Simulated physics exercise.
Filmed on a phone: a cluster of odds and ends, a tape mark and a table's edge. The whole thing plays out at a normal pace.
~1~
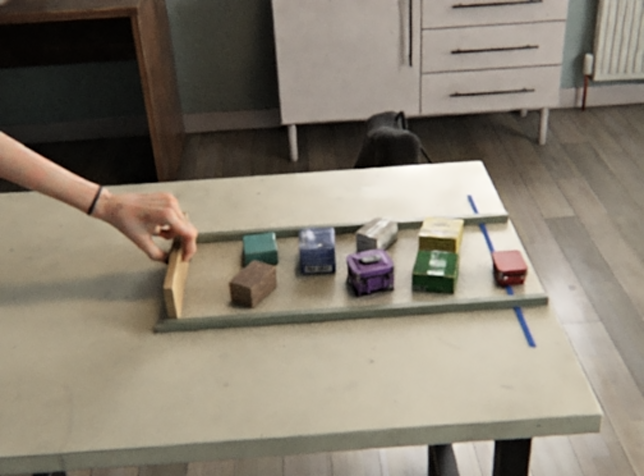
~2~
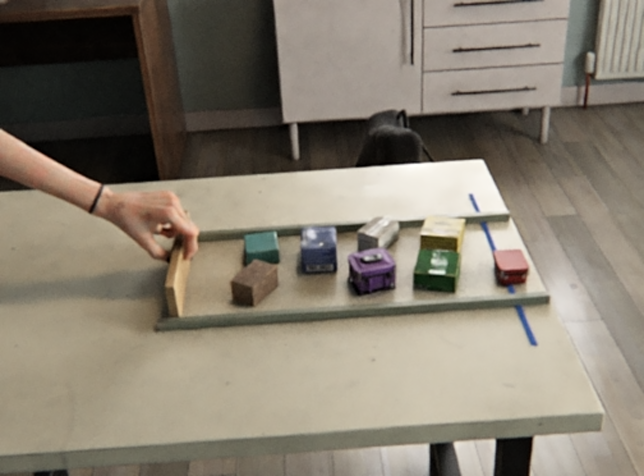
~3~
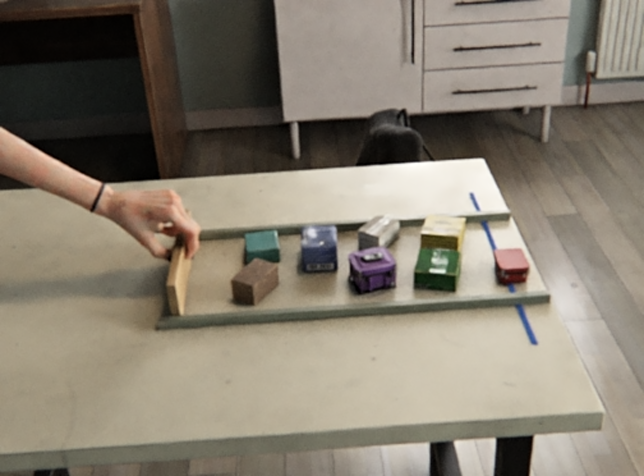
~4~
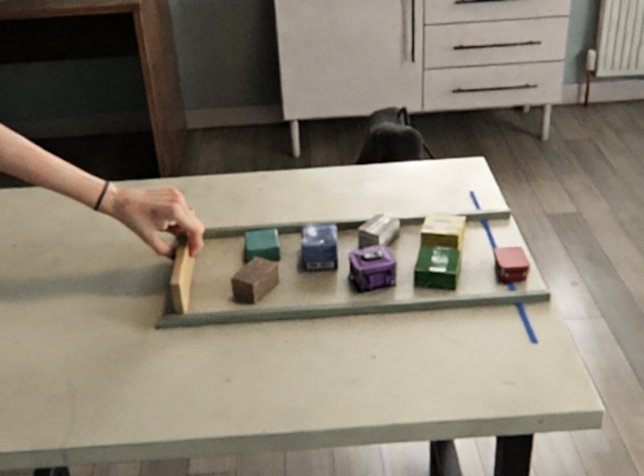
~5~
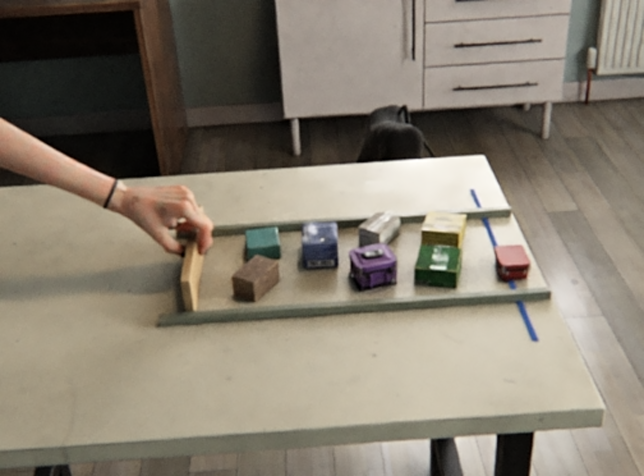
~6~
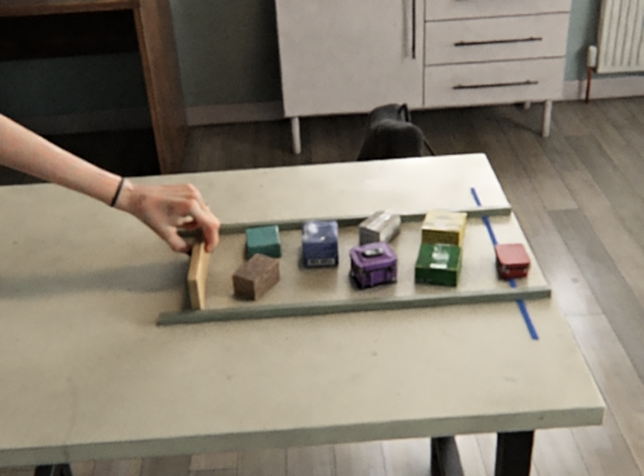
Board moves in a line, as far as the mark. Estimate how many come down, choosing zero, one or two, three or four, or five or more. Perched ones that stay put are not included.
The count that comes down is five or more.
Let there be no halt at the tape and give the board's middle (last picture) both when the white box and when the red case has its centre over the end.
The middle is at (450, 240) when it's the white box, and at (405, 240) when it's the red case.
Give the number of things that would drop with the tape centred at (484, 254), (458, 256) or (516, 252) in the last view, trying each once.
5, 4, 6.
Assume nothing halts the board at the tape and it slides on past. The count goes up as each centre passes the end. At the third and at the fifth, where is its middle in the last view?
At roughly (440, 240), then roughly (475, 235).
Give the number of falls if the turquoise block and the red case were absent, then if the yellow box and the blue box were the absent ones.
Fallen: 4 in the first try, 4 in the other.
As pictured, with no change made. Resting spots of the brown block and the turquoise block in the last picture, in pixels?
About (519, 255), and about (508, 227).
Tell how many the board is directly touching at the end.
The number is 2.
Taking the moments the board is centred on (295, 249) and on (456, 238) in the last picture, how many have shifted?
4 and 8.
Soon after, none off yet; red case at rest near (512, 262); yellow box at rest near (444, 230); green box at rest near (439, 264).
After that, none off yet; red case displaced a little near (530, 261); yellow box displaced well along near (510, 226); green box displaced about its own width near (494, 259).
In the end, the number that fall off is five or more; gone, blue box, purple case, white box, green box, yellow box and red case.
